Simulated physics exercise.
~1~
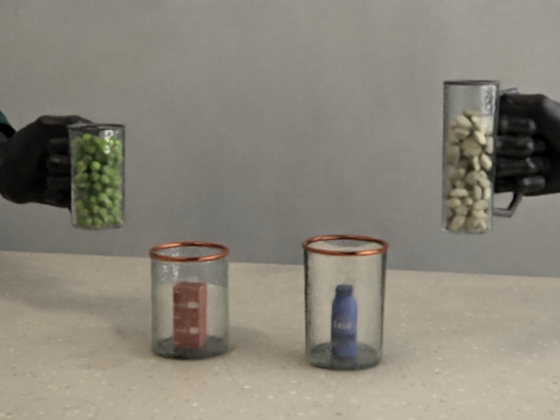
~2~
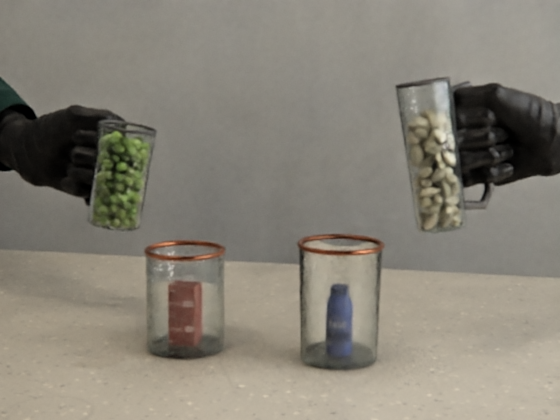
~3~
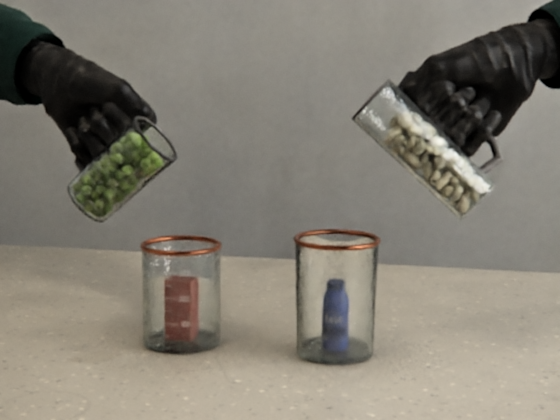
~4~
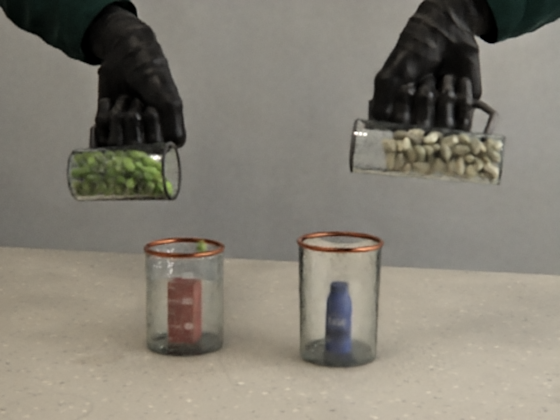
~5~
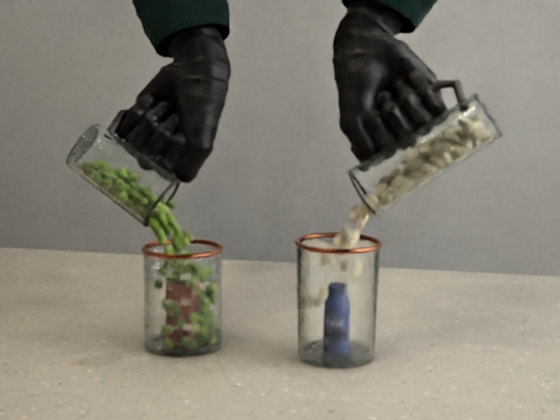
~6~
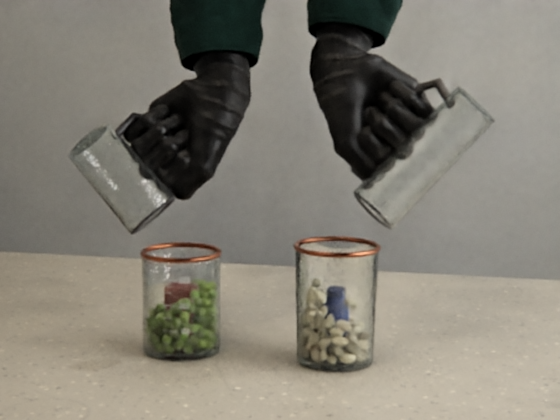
Two black-gloved hands tipped clear cups over a pair of copper-rimmed glasses, pouring green pea-like pieces around a small red block on the left and pale beans around a blue bottle on the right, until both cups were empty and both objects still showed.
